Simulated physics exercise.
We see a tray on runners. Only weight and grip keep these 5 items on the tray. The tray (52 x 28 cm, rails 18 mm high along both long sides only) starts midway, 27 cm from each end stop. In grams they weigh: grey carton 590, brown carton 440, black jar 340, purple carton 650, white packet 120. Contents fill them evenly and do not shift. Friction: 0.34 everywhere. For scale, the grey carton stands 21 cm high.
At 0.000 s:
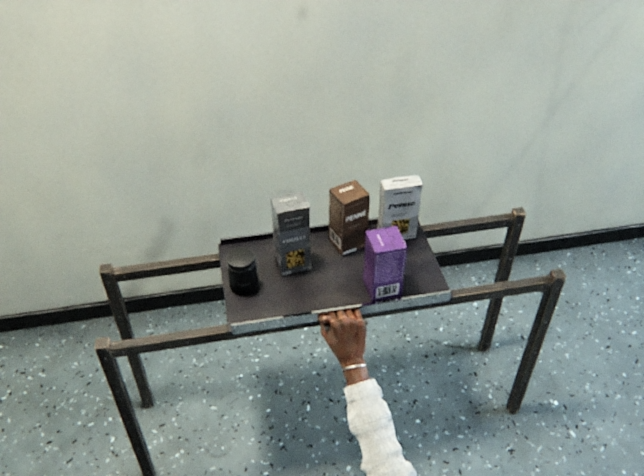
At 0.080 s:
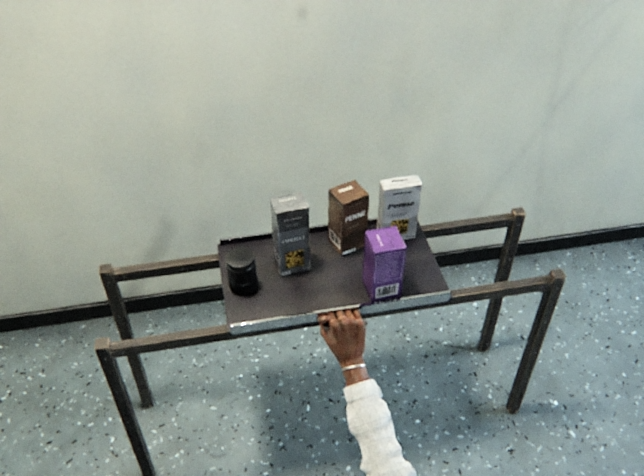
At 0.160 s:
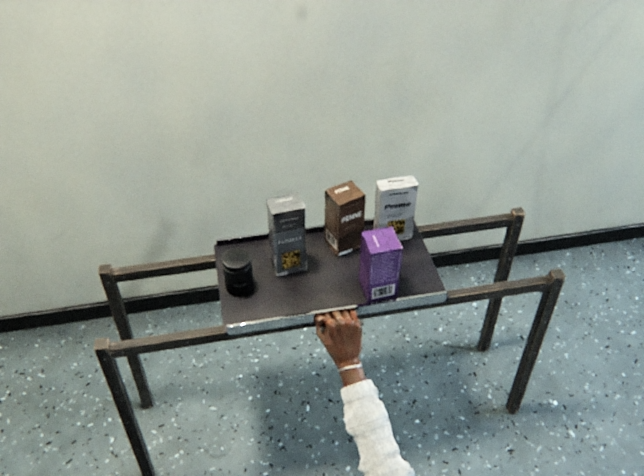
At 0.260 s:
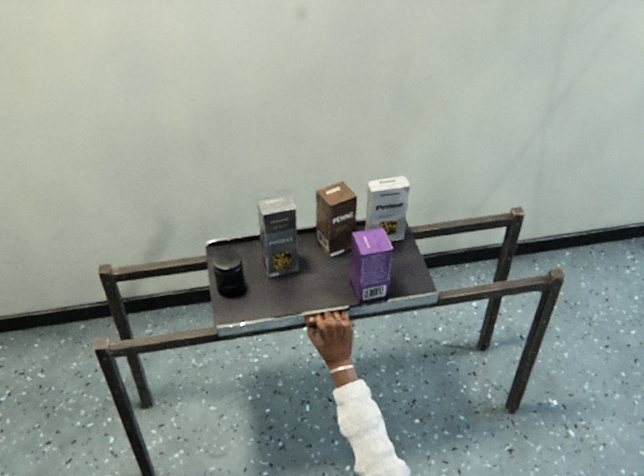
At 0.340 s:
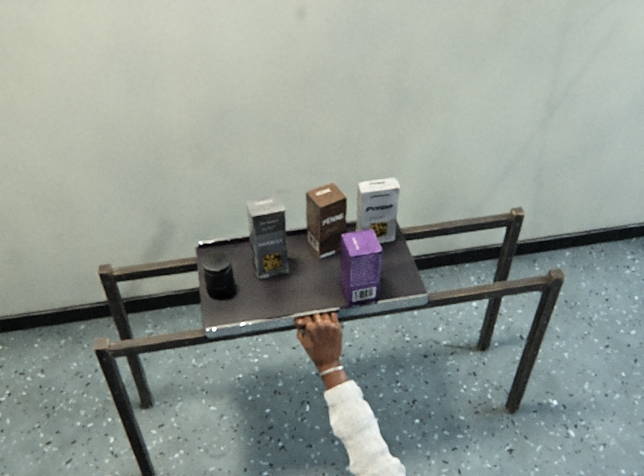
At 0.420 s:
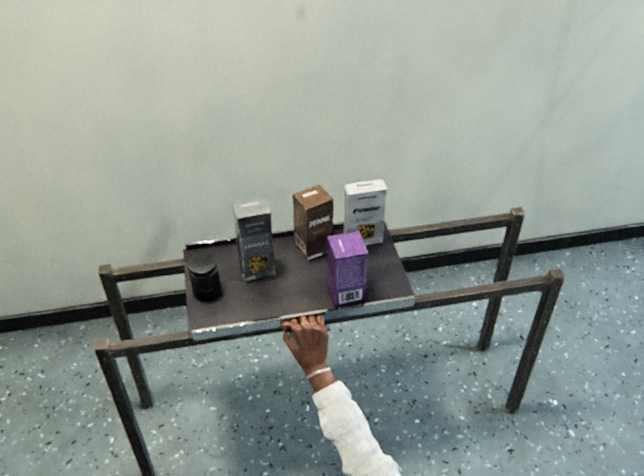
At the start, a hand grips the front edge of a dark tray resting midway along metal rails, holding a black jar and grey, brown, purple and white boxes. After barely moving at first, the hand slides the tray a modest distance left, and the upright items ride along in the same arrangement.
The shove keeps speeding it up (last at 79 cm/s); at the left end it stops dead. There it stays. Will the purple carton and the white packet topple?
The purple carton keeps standing; the white packet keeps standing.
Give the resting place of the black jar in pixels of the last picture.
At about (21, 455).
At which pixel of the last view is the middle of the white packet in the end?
Near (258, 229).
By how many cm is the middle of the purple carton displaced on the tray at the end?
Some 9 cm.
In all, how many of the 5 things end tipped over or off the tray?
2 of them.
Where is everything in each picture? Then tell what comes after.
Tray midway; purple carton (384, 264); white packet (399, 210), in the first picture.
Tray midway; black jar (242, 272); grey carton (291, 235), in the second picture.
Tray has slid 1 cm left; brown carton (345, 219); black jar (238, 272), in the third picture.
Tray has slid 3 cm left; grey carton (278, 237); brown carton (336, 220), in the fourth picture.
Tray has slid 5 cm left; black jar (219, 275); grey carton (268, 238), in the fifth picture.
Tray has slid 9 cm left; purple carton (347, 270); white packet (364, 215), in the sixth picture.
After 0.92 s, tray has slid 27 cm left; black jar now off the tray; purple carton moved 8 cm near (231, 287); white packet moved 8 cm near (259, 229).
After 1.42 s, tray has slid 27 cm left; grey carton now off the tray; purple carton moved 9 cm near (231, 287); white packet moved 8 cm near (258, 229).
In the end (2.0 s), off the tray and tipped over, grey carton; off the tray but upright, black jar; not toppled but over 5 cm from the start, brown carton, purple carton and white packet. In the last view, purple carton near (231, 287), white packet near (258, 229).
